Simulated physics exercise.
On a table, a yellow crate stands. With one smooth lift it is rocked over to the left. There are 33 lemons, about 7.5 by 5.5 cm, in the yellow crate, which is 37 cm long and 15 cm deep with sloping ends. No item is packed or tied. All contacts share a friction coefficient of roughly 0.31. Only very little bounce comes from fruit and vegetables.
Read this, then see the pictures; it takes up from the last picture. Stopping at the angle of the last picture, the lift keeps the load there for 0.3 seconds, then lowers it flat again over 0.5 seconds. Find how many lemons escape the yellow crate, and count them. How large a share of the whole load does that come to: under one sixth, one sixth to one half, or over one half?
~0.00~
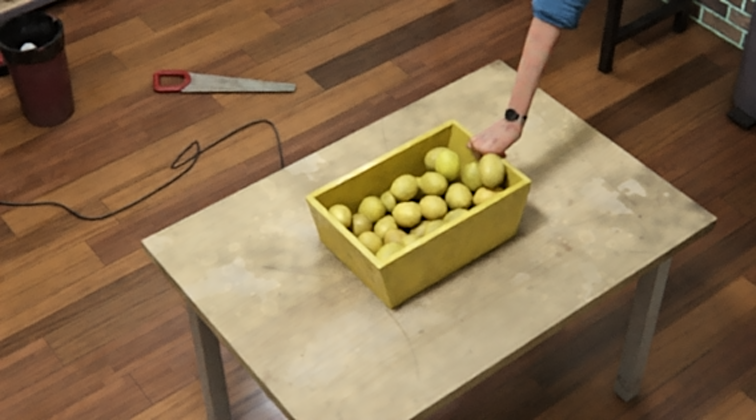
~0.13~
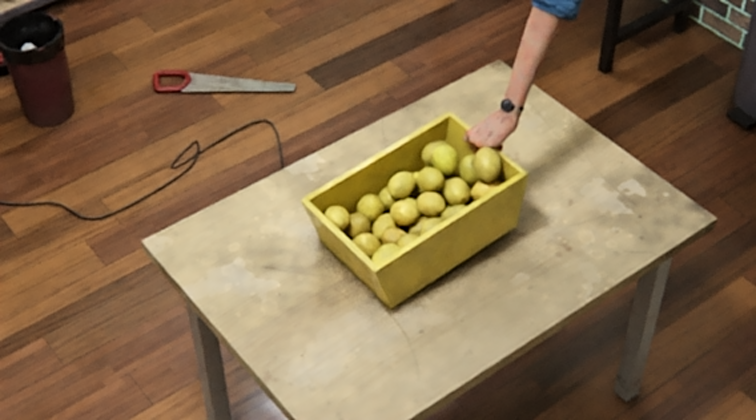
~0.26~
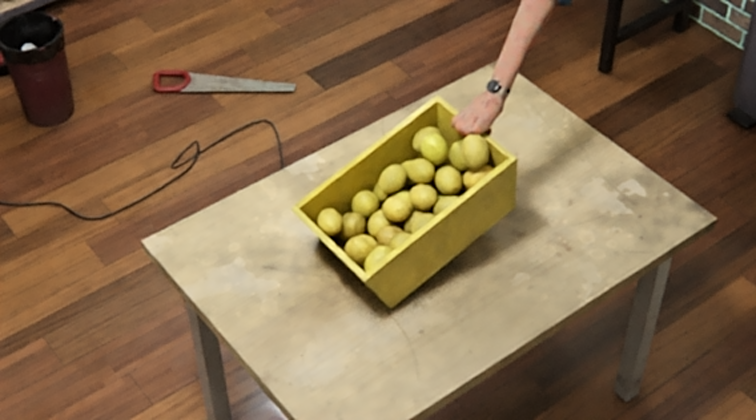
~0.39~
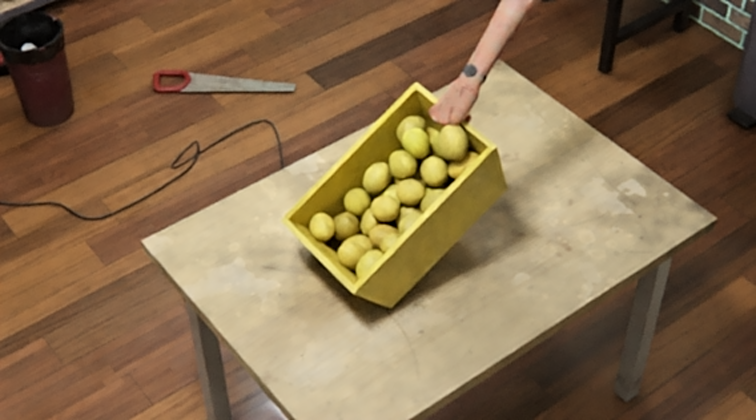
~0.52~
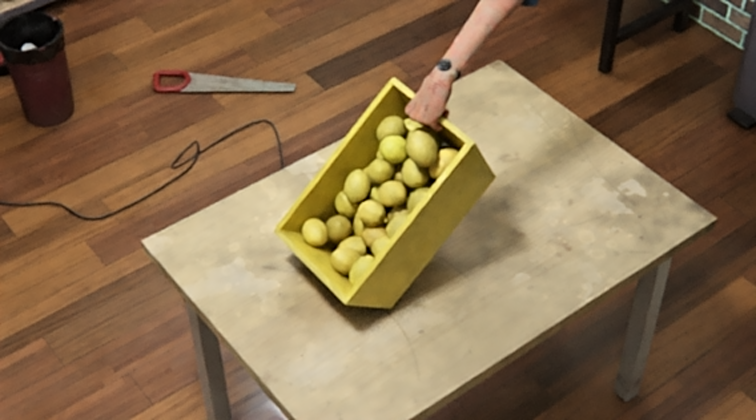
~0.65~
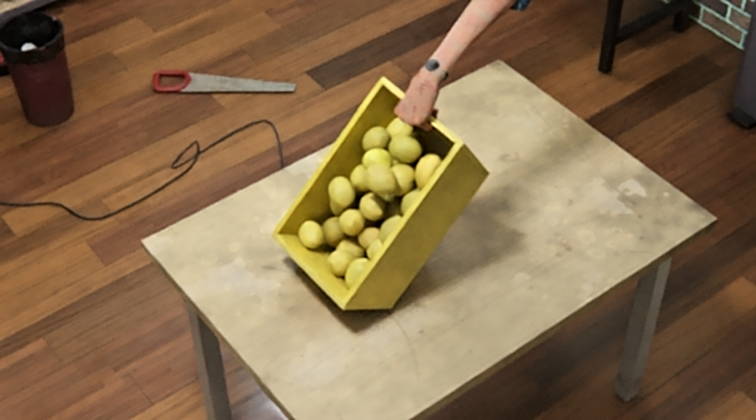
It comes to under one sixth of the load.
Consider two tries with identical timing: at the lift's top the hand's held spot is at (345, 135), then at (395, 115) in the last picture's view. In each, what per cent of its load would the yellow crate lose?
Loss for the yellow crate - 30 percent, then 10 percent.
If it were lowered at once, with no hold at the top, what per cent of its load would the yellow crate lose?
Yellow crate 0%.
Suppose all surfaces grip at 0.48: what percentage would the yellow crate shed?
Yellow crate 0 per cent.
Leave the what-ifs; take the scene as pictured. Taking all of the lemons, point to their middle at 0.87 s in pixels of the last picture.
Around (366, 216).
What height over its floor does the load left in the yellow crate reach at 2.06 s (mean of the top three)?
14 cm or thereabouts.
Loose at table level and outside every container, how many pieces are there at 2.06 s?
Some 0 pieces.
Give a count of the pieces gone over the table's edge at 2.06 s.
Count: Roughly 1.
After 0.87 s, tilt 43°; yellow crate 33 in, 0 out.
After 1.16 s, tilt 27°; yellow crate 32 in, 1 out.
After 1.55 s, tilt 0°; yellow crate 32 in, 1 out.
Outcome (at 2.06 s), yellow crate 32 in, 1 out. Asked share, 1 of 33, 3 per cent.
